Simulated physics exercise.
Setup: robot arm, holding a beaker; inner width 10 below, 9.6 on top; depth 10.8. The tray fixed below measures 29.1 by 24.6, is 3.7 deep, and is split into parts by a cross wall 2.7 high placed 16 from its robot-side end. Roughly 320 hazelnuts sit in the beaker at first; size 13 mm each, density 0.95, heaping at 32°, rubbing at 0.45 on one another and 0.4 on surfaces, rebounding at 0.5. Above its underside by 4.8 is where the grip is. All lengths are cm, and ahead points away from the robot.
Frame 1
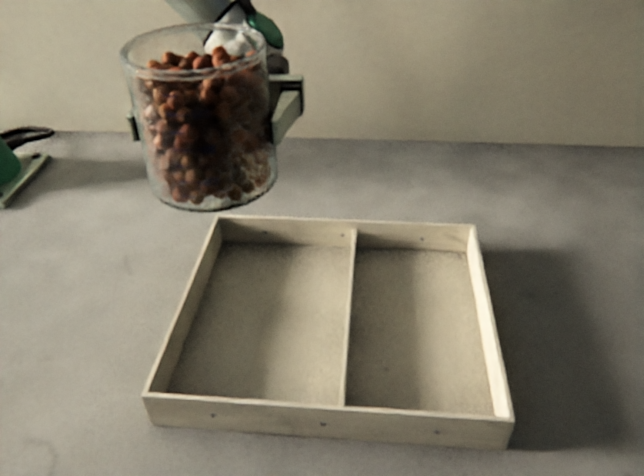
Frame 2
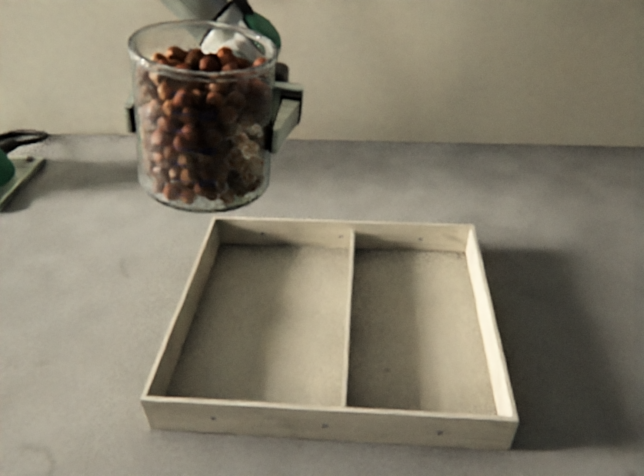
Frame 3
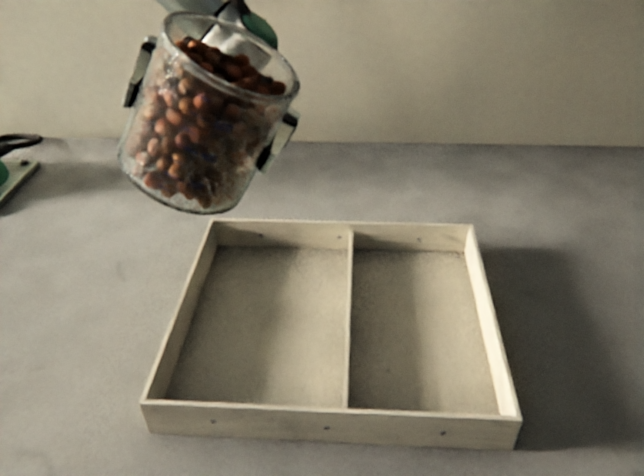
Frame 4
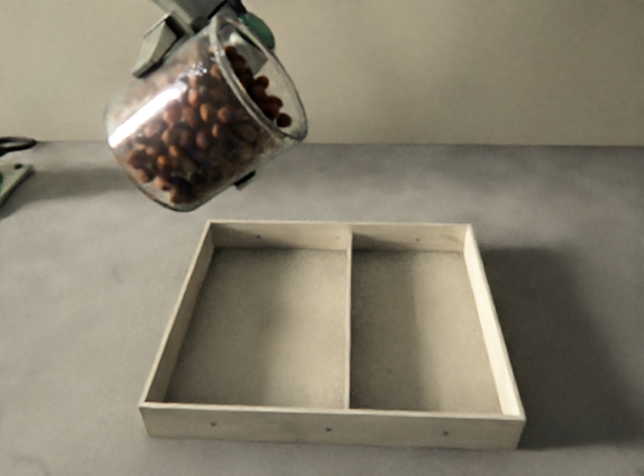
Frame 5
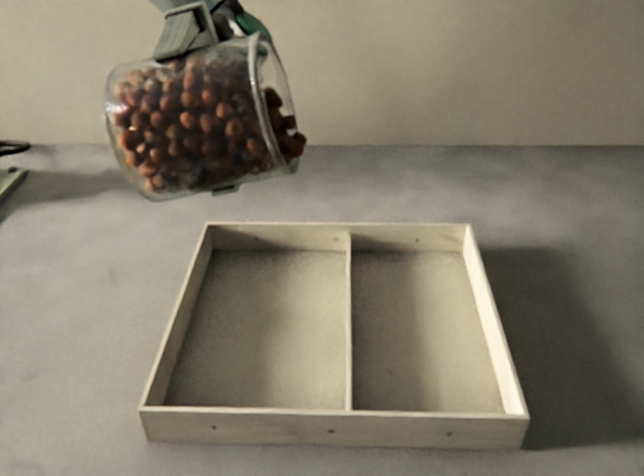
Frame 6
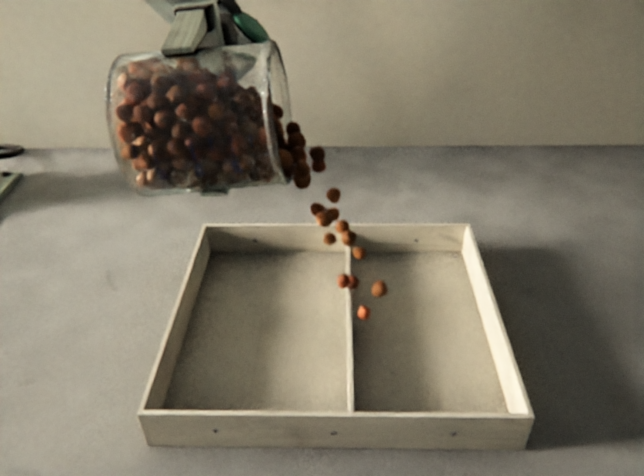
A robot arm, only its grey and green end in view, holds a clear beaker full of reddish-brown hazelnuts at the upper left, seen from slightly above by a still camera. Below it, a pale wooden tray with two compartments rests on a grey surface before a beige wall. The arm tilts the beaker rightward until it lies nearly sideways, and several nuts tumble over its rim toward the tray's divider.
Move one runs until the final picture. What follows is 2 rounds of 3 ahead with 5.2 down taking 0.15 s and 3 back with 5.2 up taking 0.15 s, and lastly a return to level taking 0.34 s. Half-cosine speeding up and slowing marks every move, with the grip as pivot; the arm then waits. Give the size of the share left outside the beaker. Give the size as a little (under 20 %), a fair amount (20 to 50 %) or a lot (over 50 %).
A fair amount.
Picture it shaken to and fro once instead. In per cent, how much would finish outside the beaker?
It would come to around 25 %.
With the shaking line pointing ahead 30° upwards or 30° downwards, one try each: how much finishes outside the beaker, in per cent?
Some 90 and 60 per cent.
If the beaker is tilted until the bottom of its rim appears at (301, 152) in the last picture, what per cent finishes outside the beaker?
Around 15 in a hundred.
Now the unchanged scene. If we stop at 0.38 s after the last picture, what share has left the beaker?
Share gone: Around 20 %.
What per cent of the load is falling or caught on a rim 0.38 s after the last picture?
I'd put it near 4 per cent.
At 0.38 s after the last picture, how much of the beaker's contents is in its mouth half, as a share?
35 per cent.
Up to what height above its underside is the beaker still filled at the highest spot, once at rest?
Height at rest: About 8.5 centimetres.
Then, 0.38 s on, tilted 85° forward, highest piece 23 above the table; 260 in the beaker, 45 in the far-side part, 8 in the robot-side part, 12 in flight or on a rim.
Then, 0.75 s on, tilted 50° forward, highest piece 24 above the table; 212 in the beaker, 87 in the far-side part, 21 in the robot-side part, 5 in flight or on a rim.
Then, 1.14 s on, level, highest piece 25 above the table; 211 in the beaker, 92 in the far-side part, 22 in the robot-side part.
Then, 2.19 s on, level, highest piece 25 above the table; 211 in the beaker, 92 in the far-side part, 22 in the robot-side part.
In the end, 211 in the beaker, 92 in the far-side part, 22 in the robot-side part. That is 35 % outside the beaker.
